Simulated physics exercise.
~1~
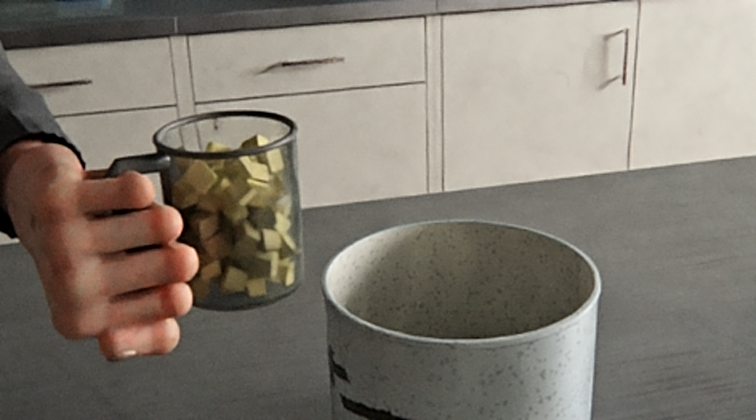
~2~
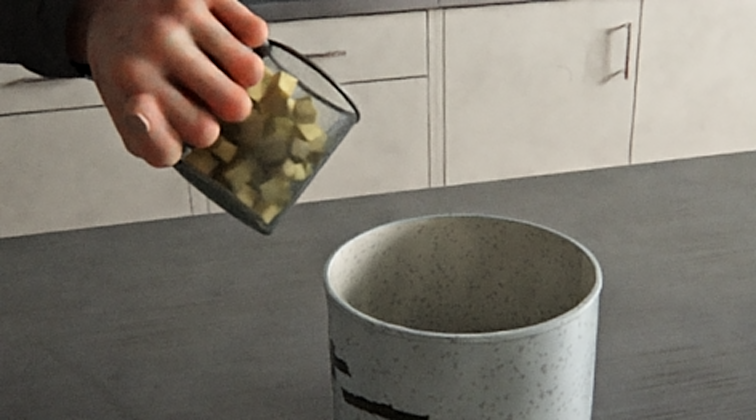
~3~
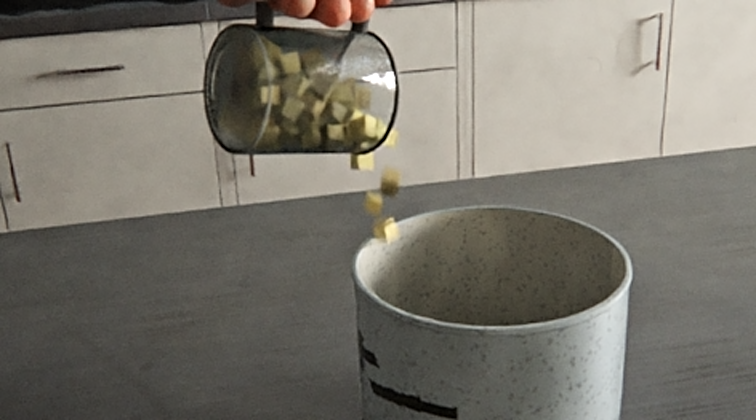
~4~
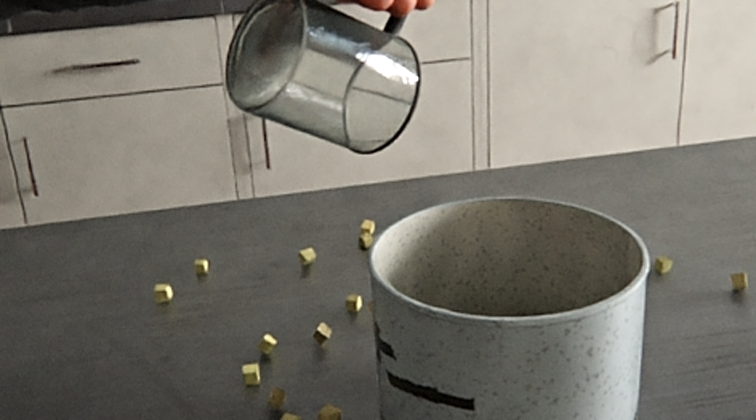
At the start, a hand holds a clear cup filled with small yellowish cubes, upright and to the left of a large speckled pot on a dark table, with pale cabinets behind. The hand lifts the cup and tips it toward the pot. With the cup on its side above the pot's left rim, the cubes begin to tumble out. The cup then tips further, until its mouth points downward and it is empty. In the end, a number of cubes lie scattered on the table, mostly left of the pot, with a couple to its right.
